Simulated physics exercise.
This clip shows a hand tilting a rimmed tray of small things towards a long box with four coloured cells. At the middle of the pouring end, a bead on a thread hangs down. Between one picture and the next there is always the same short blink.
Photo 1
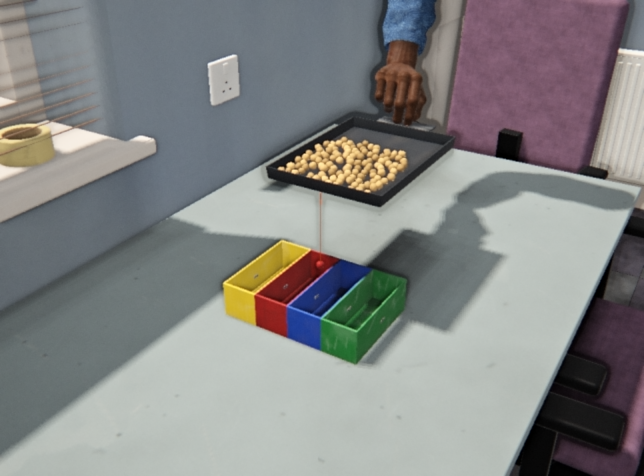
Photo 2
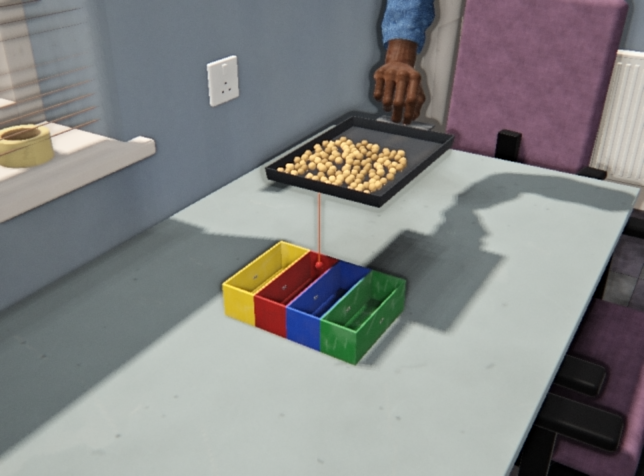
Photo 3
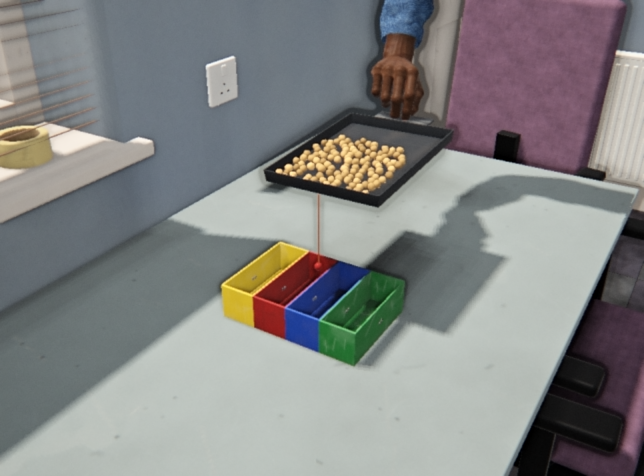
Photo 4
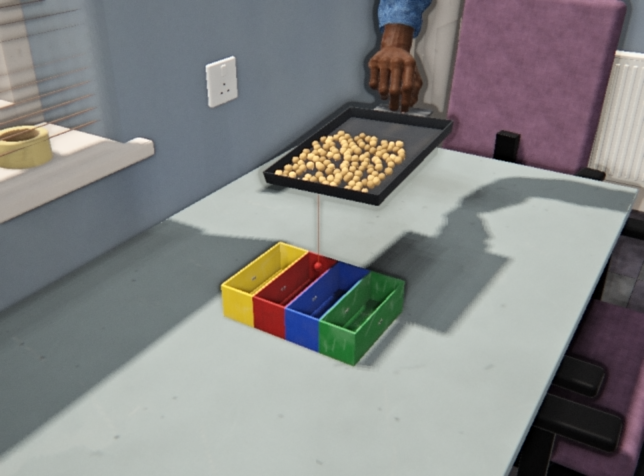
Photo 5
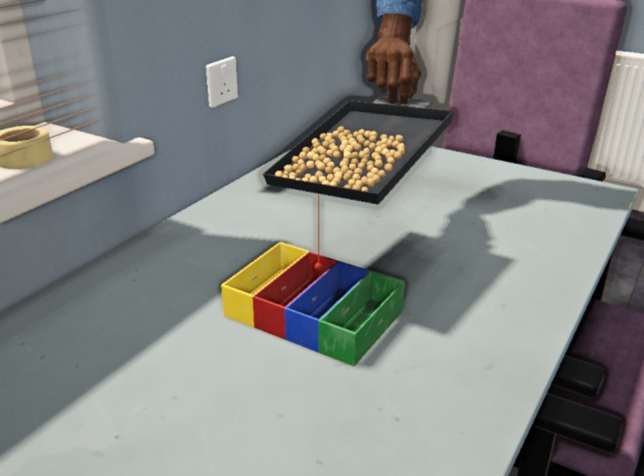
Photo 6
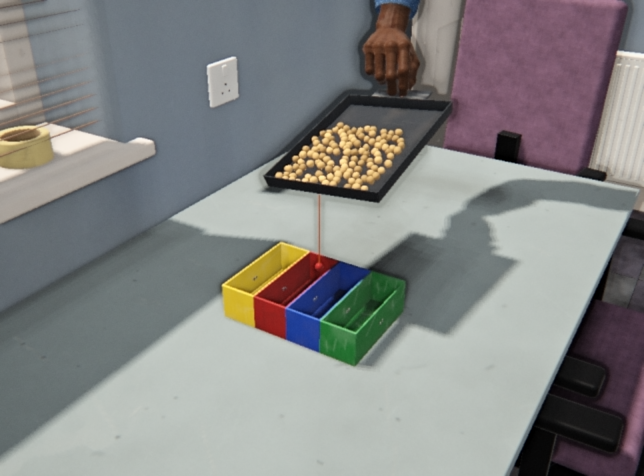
In the video, a hand holds the far end of a black tray of dried chickpeas above a box with yellow, red, blue and green cells, then gradually raises that end, tilting the tray slightly towards the box.
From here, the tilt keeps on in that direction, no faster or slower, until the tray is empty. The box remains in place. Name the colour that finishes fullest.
Yellow.
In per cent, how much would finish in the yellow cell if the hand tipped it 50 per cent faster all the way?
About 60 %.
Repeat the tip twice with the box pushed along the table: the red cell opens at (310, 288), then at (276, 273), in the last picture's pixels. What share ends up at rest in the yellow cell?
About 50 per cent first, then about 30 per cent.
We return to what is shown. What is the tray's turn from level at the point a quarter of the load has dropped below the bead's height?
About 110° of tilt.
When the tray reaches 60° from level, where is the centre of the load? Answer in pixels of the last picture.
The middle of the pieces shows up near (307, 157).
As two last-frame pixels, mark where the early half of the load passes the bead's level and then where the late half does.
The first part at (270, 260); the rest at (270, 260).
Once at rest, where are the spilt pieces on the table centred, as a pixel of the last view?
(226, 292), roughly.
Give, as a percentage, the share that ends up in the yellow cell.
Roughly 60 in every hundred pieces, I'd say.
Shortly afterwards, tray tipped steeply; the whole lot on the tray.
Next, tray tipped past a quarter turn; the whole lot on the tray.
Some moments later, tray tipped past a quarter turn; near two thirds in the yellow cell; near a quarter in the red cell; only a few in the blue cell; a little falling or outside the box.
In the end, tray tipped past a quarter turn; near two thirds in the yellow cell; near a quarter in the red cell; only a few in the blue cell; none at all in the green cell; a little outside the box.
